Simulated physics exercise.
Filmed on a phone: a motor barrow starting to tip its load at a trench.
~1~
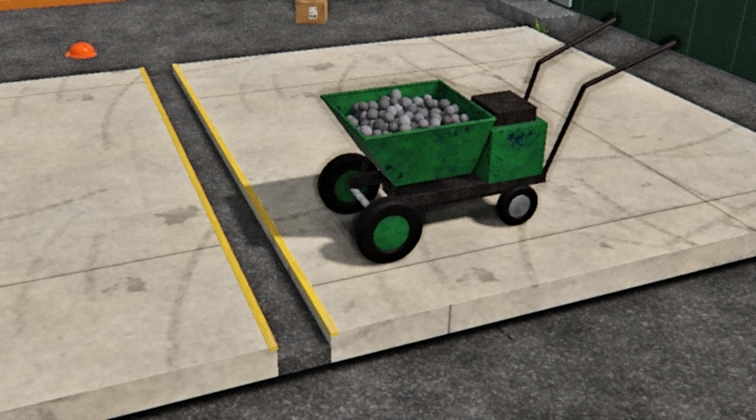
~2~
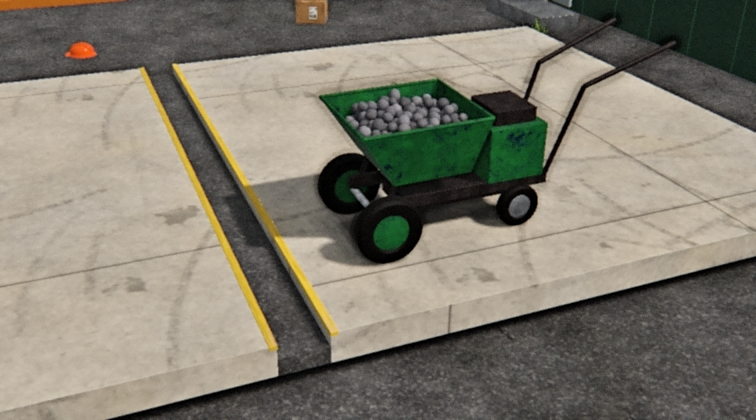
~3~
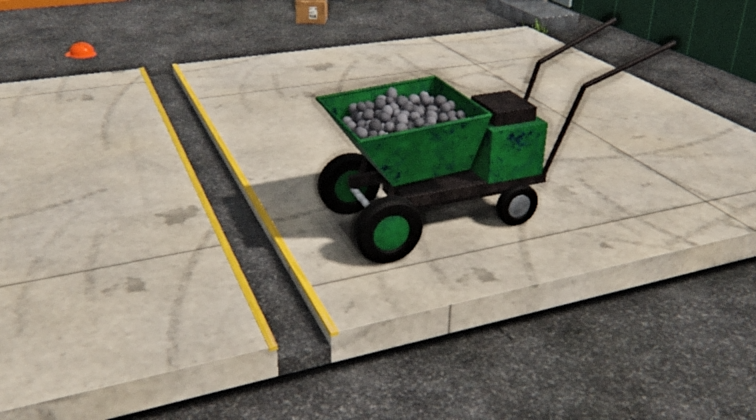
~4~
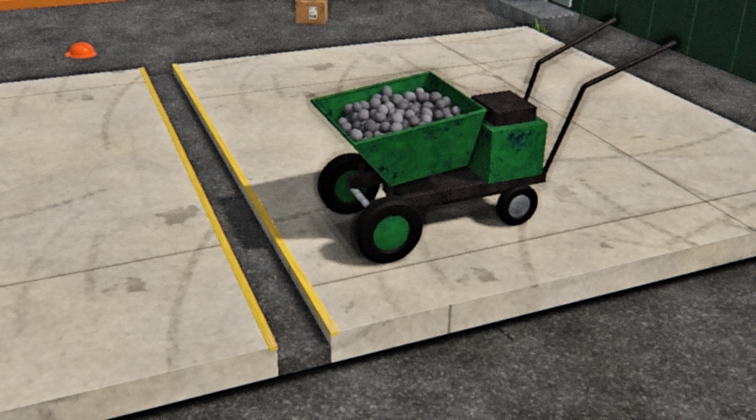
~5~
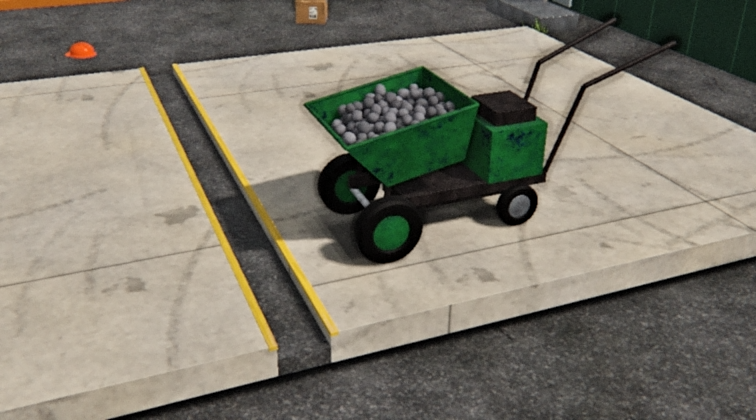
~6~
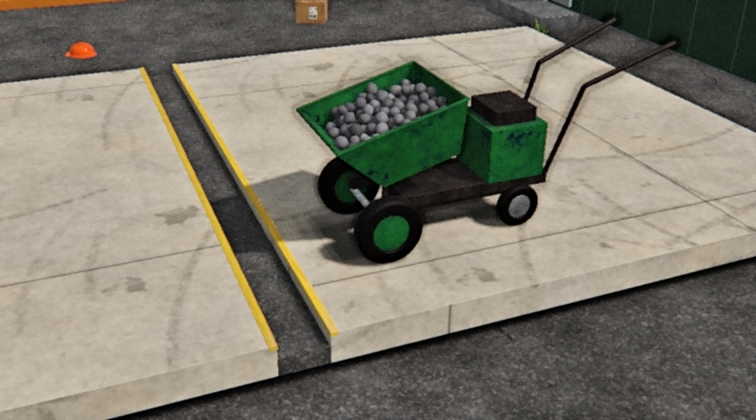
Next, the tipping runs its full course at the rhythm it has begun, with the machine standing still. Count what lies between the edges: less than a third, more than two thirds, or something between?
In the trench: Between a third and two thirds.
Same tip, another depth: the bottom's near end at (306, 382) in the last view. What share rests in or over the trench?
Roughly 60 in a hundred.
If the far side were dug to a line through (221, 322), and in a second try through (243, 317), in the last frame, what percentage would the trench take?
About 80 and 70 per cent.
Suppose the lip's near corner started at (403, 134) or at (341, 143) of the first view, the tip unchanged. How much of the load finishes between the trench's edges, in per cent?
About 60 and 20 per cent.
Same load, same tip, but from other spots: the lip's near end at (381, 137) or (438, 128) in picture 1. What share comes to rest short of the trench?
Roughly 10 per cent, and 50 per cent.
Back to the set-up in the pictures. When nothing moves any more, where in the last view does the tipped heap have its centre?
Around (242, 257).
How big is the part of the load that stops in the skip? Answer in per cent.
Roughly 0 in a hundred.
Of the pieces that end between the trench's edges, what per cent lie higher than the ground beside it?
About 50 per cent.
Soon, skip tipped steeply; all in the skip.
A while on, skip tipped right over; most in the skip; a small part in or heaped over the trench; a stray few beyond it; a stray few falling.
Towards the end, skip tipped right over; about a quarter in the skip; about a third in or heaped over the trench; about a third beyond it; a stray few falling.
Finally, skip tipped right over; a stray few in the skip; a stray few short of the trench; about half in or heaped over the trench; about half beyond it.
